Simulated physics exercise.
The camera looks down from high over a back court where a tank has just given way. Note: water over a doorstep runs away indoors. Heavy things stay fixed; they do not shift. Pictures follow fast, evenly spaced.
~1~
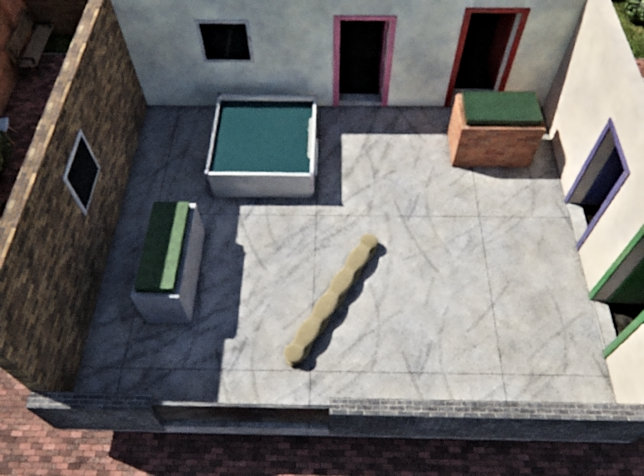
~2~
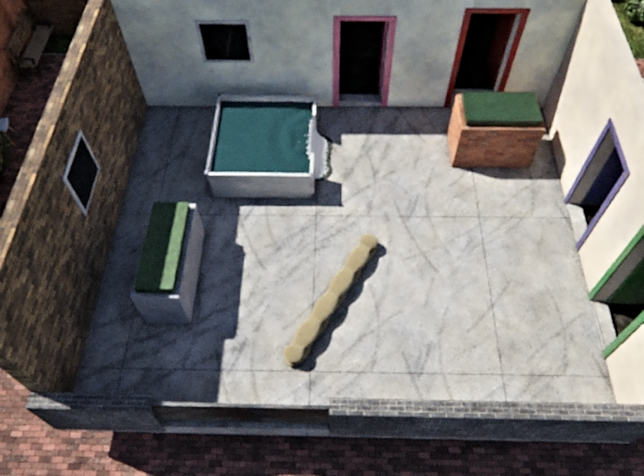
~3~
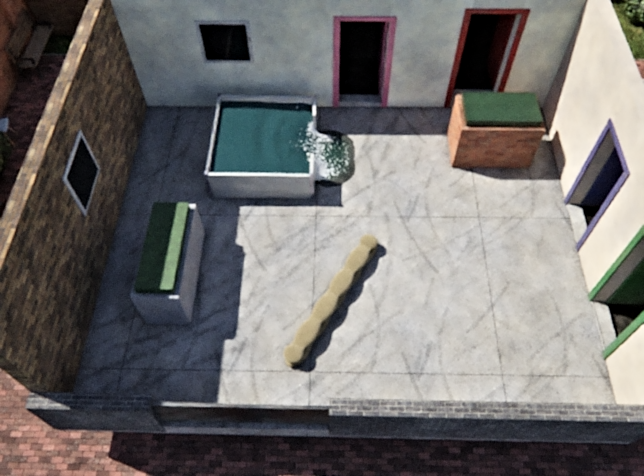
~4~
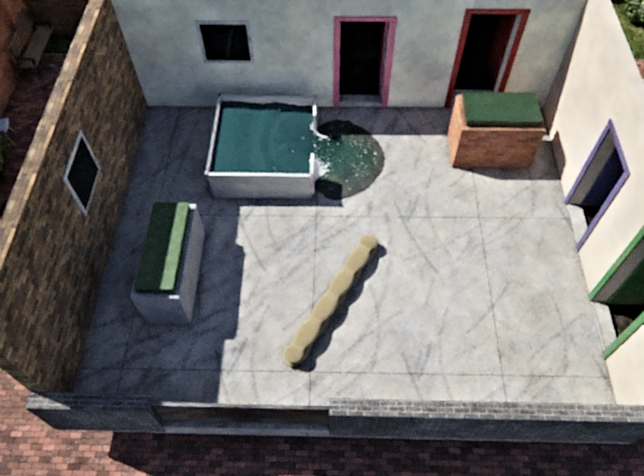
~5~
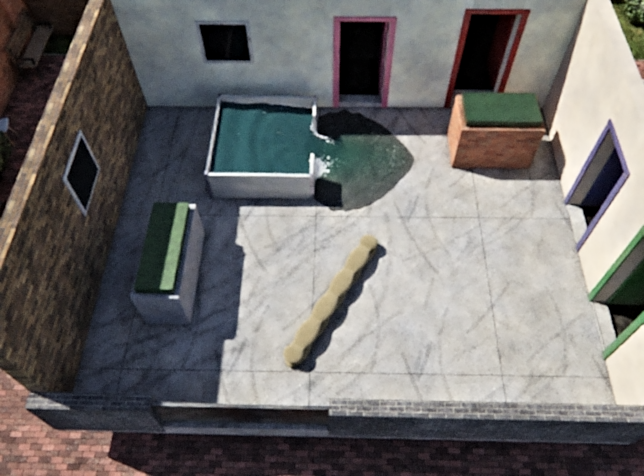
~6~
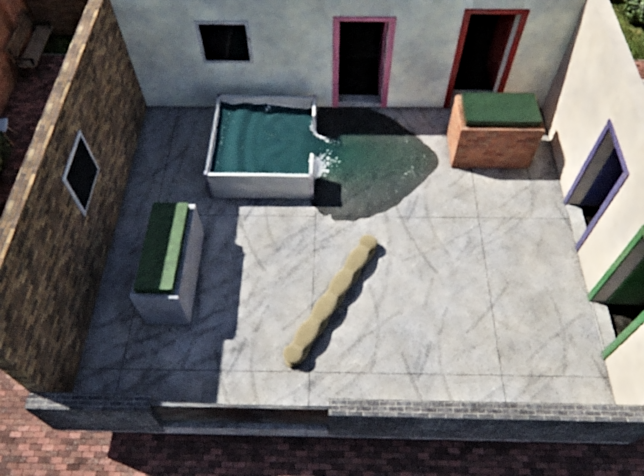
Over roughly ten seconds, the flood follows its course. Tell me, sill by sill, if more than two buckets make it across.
In order: The green door is overrun past two buckets. The blue door is overrun past two buckets. The pink door is not overrun past two buckets. The red door is not overrun past two buckets.
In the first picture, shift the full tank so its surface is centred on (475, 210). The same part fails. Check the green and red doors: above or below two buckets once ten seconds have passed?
Door by door, the green door remains beneath it, and the red door remains beneath it.
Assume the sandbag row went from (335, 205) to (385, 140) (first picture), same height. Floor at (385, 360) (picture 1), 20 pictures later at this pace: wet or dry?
There: Spared.
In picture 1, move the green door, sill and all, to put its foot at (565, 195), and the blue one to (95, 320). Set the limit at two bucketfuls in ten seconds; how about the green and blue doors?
What you'd see: The green door tops the limit and the blue door stays within the limit.
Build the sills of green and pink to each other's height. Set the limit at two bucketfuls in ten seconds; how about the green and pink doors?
The green door falls short; the pink door exceeds the limit.
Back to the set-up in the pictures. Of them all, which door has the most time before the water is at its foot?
Answer - the green one.
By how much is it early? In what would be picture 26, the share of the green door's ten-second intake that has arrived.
I'd put it at about 5 per cent.
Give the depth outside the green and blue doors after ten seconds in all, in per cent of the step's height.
Near 200 and 40 per cent, in that order.
A moment on, water covers 20 % of the floor; the green door not reached, the blue door not reached, the pink door wet at the sill, nothing in, the red door not reached.
Next, water covers 30 % of the floor; the green door not reached, the blue door under two buckets in, the pink door wet at the sill, nothing in, the red door wet at the sill, nothing in.
Then, water covers 40 % of the floor; the green door under two buckets in, the blue door over two buckets in, the pink door wet at the sill, nothing in, the red door wet at the sill, nothing in.
Later, water covers 45 % of the floor; the green door under two buckets in, the blue door over two buckets in, the pink door wet at the sill, nothing in, the red door wet at the sill, nothing in.
In the end, water covers 70 % of the floor; the green door over two buckets in, the blue door over two buckets in, the pink door wet at the sill, nothing in, the red door wet at the sill, nothing in.
